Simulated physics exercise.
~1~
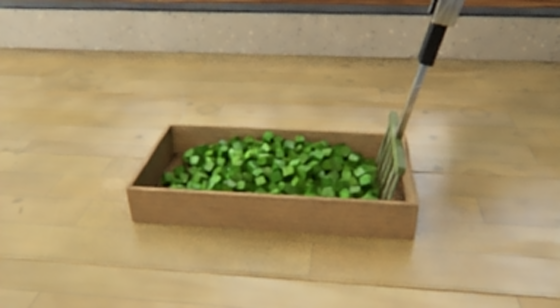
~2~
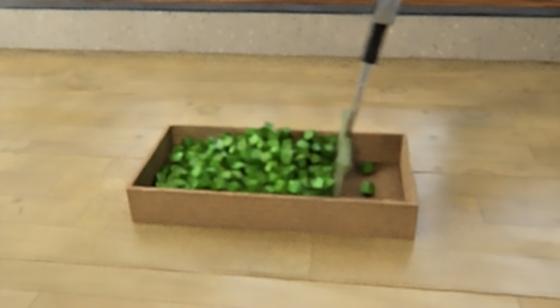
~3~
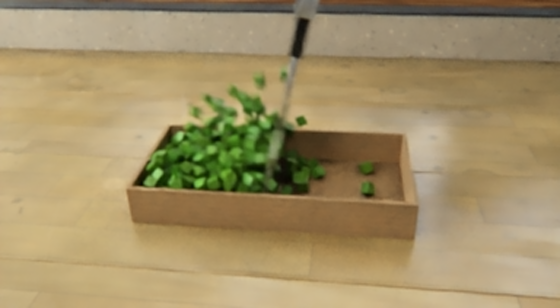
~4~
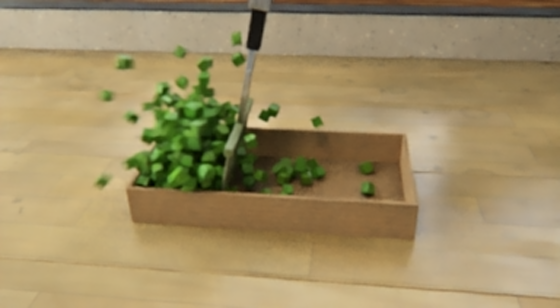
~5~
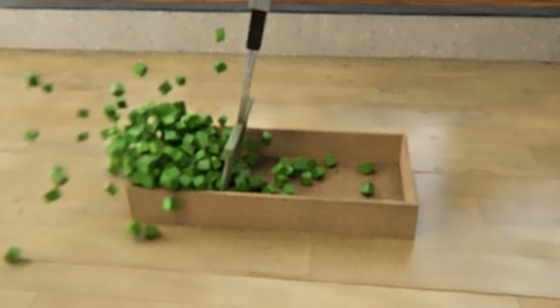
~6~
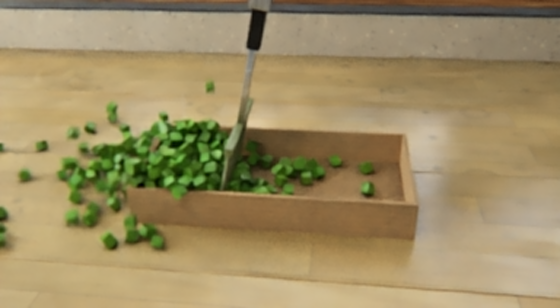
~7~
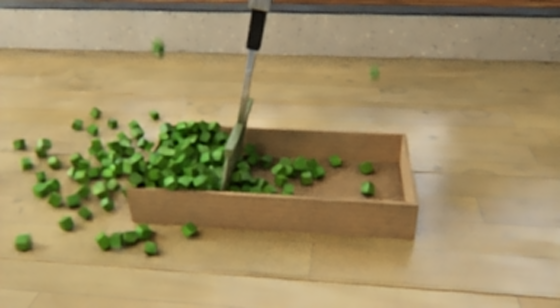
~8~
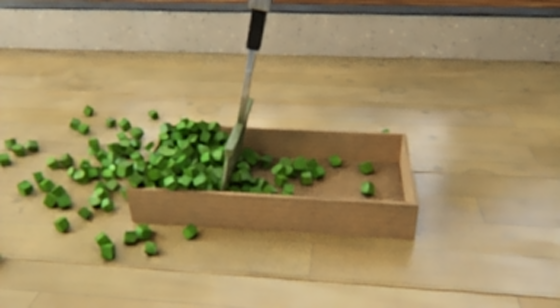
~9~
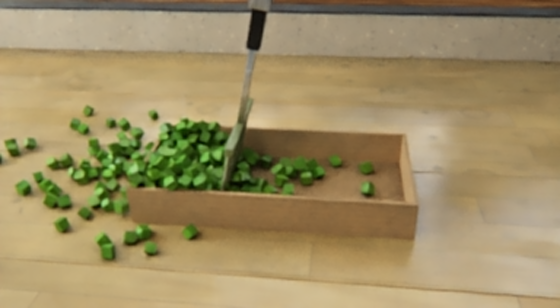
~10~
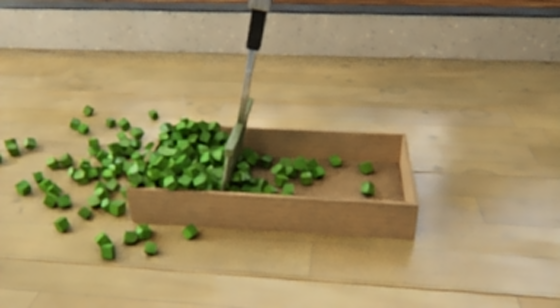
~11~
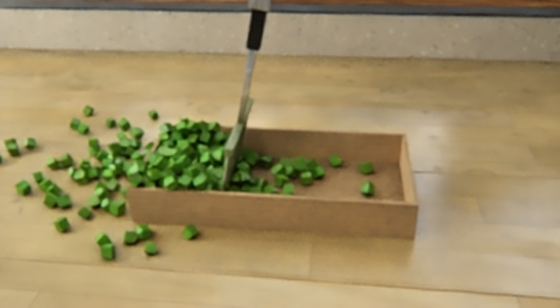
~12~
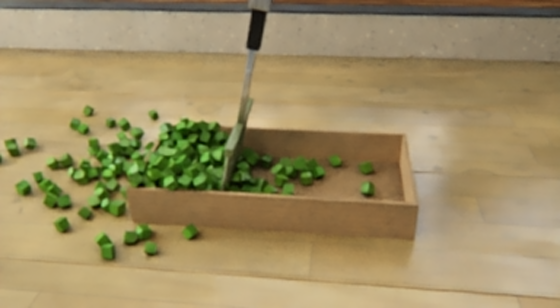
Bright green cubes, like diced vegetables, fill a shallow brown wooden trough on a pale wood floor, seen from slightly above by a still camera. A rake with a black and silver handle stands at the trough's right end. It sweeps left, bunching the cubes into a mound, and a few stay behind on the right. As it stops left of the middle, cubes fly up and spill over the left end, bouncing across the floor. At the end the rake stands still against the remaining heap, with many cubes scattered to the left and in front.
